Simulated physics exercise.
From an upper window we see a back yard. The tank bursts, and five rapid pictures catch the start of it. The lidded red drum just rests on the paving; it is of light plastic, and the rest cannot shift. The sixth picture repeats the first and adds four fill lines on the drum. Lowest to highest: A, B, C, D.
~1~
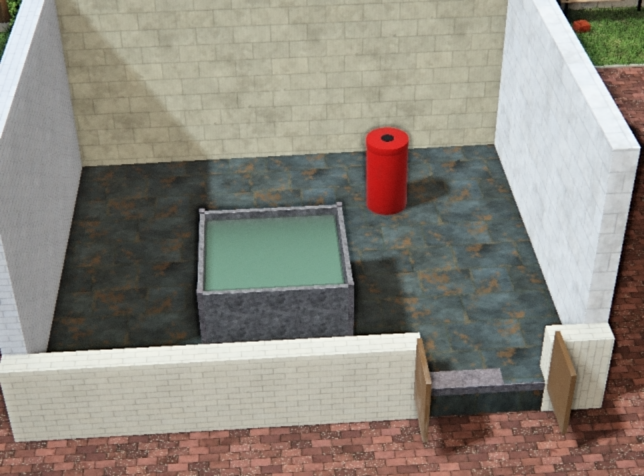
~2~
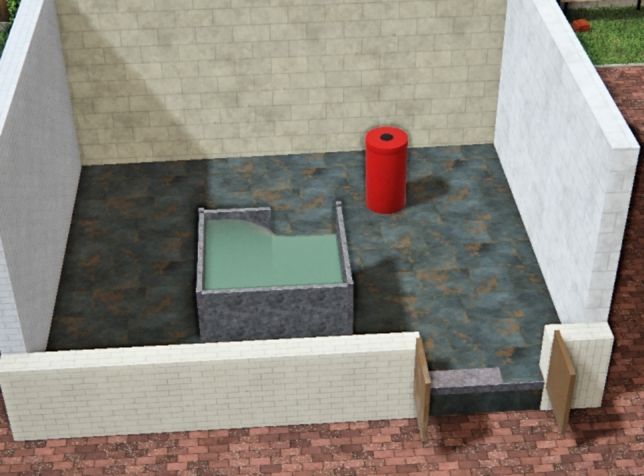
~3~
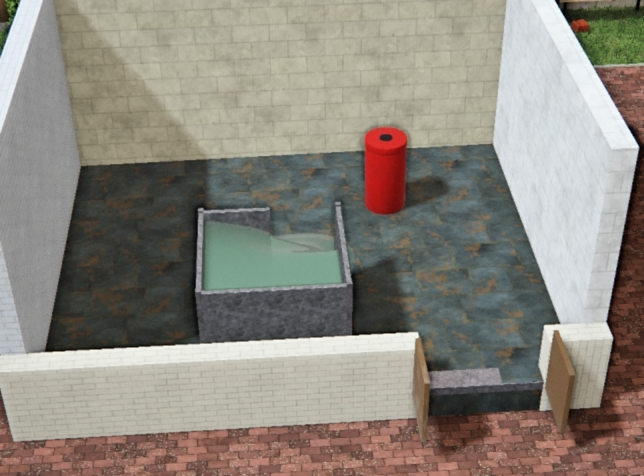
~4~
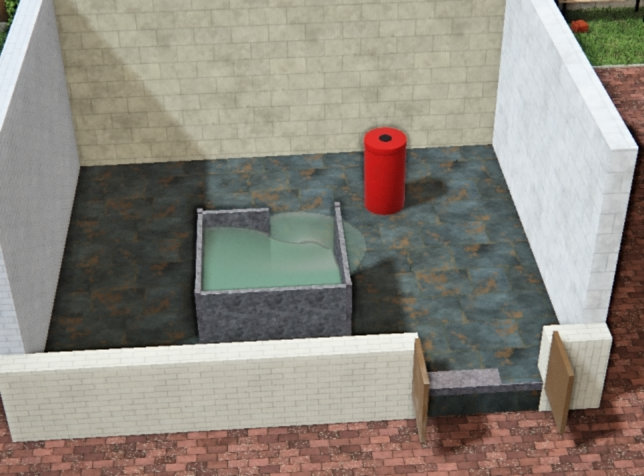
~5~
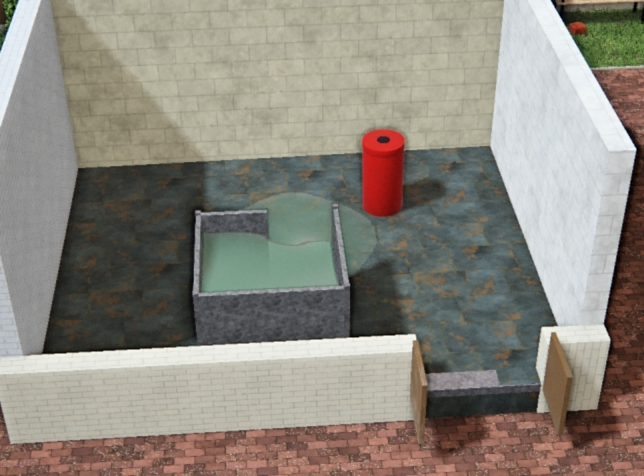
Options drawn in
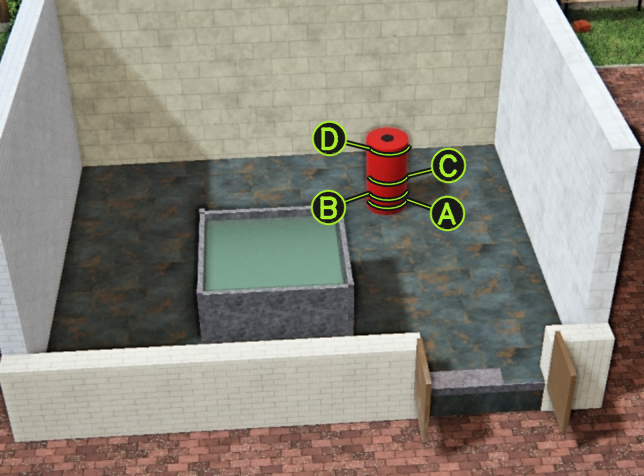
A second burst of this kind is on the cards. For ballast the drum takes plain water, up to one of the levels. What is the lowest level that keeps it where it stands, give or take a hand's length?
Take C.
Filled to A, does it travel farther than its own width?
Yes, clearly.
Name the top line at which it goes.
B it is.
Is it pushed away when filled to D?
No.
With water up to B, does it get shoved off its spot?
Yes.
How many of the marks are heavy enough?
Two of the four.
On the marked copy, A at (389, 208); B at (389, 200); C at (390, 184); D at (391, 154); from the bottom up A, B, C, D.
With A, it is pushed about 3 times its own width away.
With B, it is pushed about its own width away.
With C, it shifts by a finger or two and stays.
With D, it does not move.
